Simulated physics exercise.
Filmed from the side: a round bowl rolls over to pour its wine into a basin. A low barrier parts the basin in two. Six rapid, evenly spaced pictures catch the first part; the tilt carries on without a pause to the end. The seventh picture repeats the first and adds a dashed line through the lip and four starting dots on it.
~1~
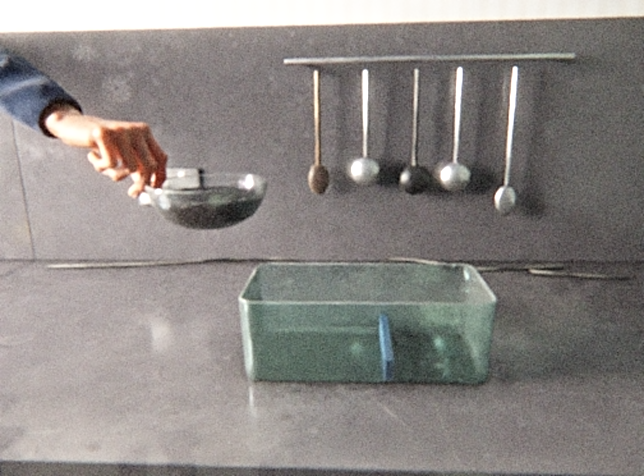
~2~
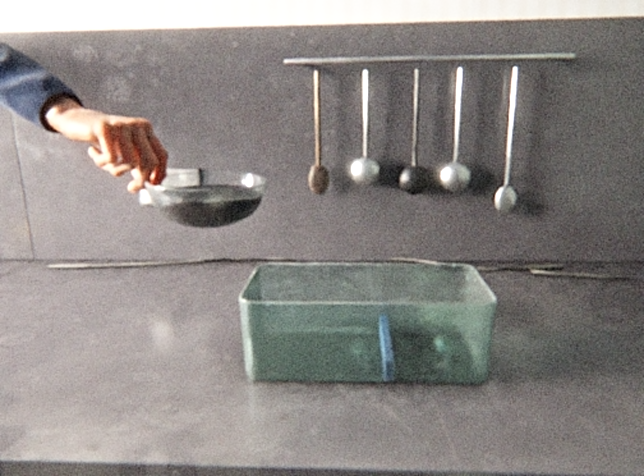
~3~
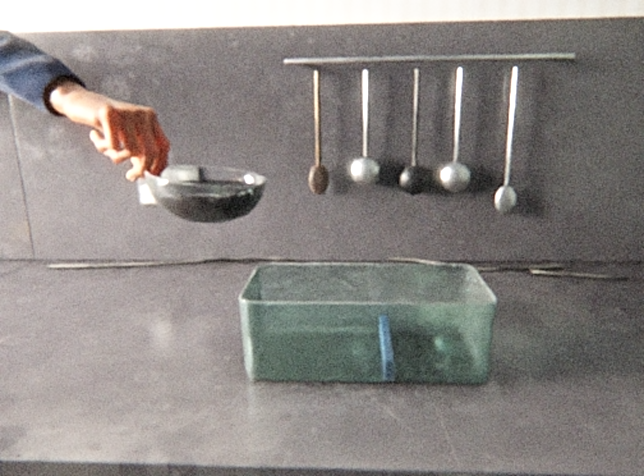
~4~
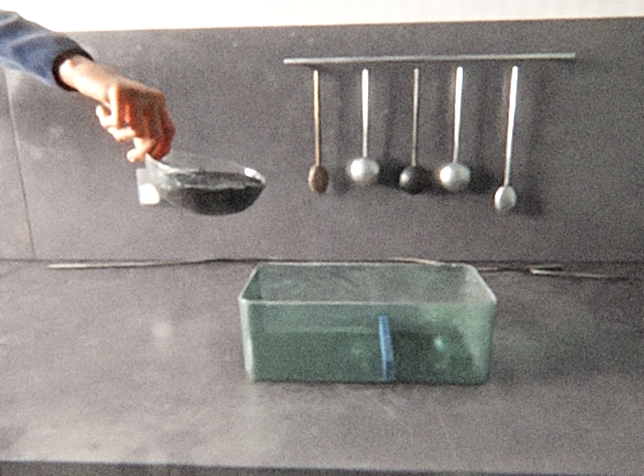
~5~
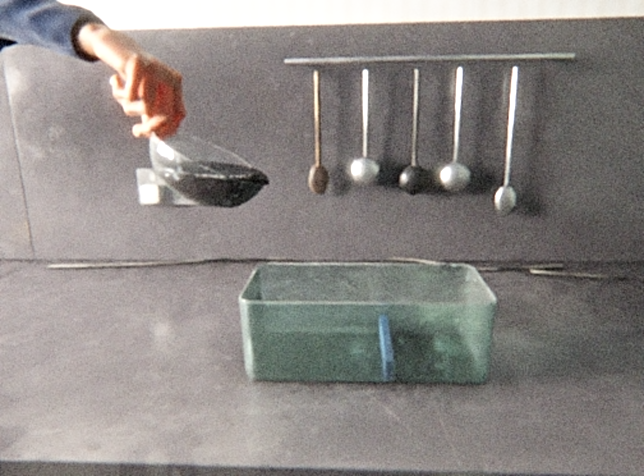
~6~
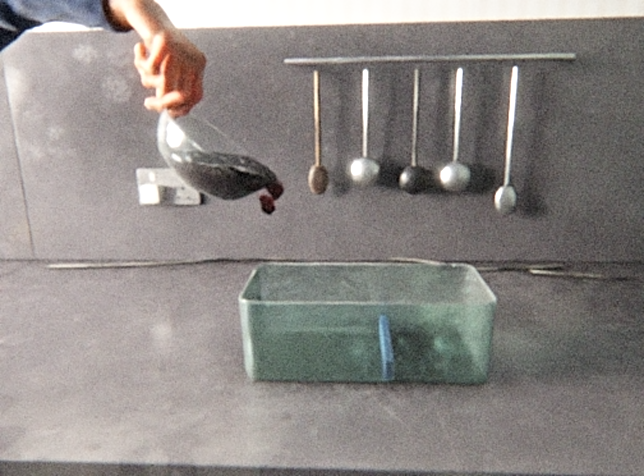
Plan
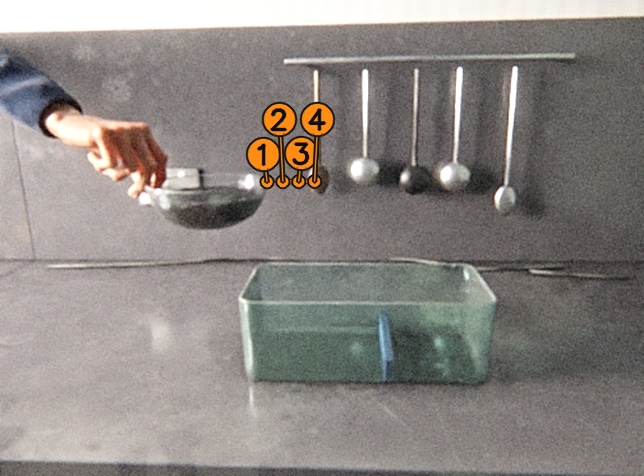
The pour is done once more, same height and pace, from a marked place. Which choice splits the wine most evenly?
Take 3.
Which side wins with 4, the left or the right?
The right one.
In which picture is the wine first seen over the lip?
Picture 5.
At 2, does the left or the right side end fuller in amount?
More ends on the left.
On the marked copy, 1 at (267, 181); 2 at (282, 181); 3 at (298, 181); 4 at (314, 181).
For dot 1, about 83 % ends left of the wall and 15 % right of it.
For dot 2, about 80 % ends left of the wall and 17 % right of it; 4 % is lost outside.
For dot 3, about 52 % ends left of the wall and 46 % right of it.
For dot 4, about 31 % ends left of the wall and 67 % right of it.
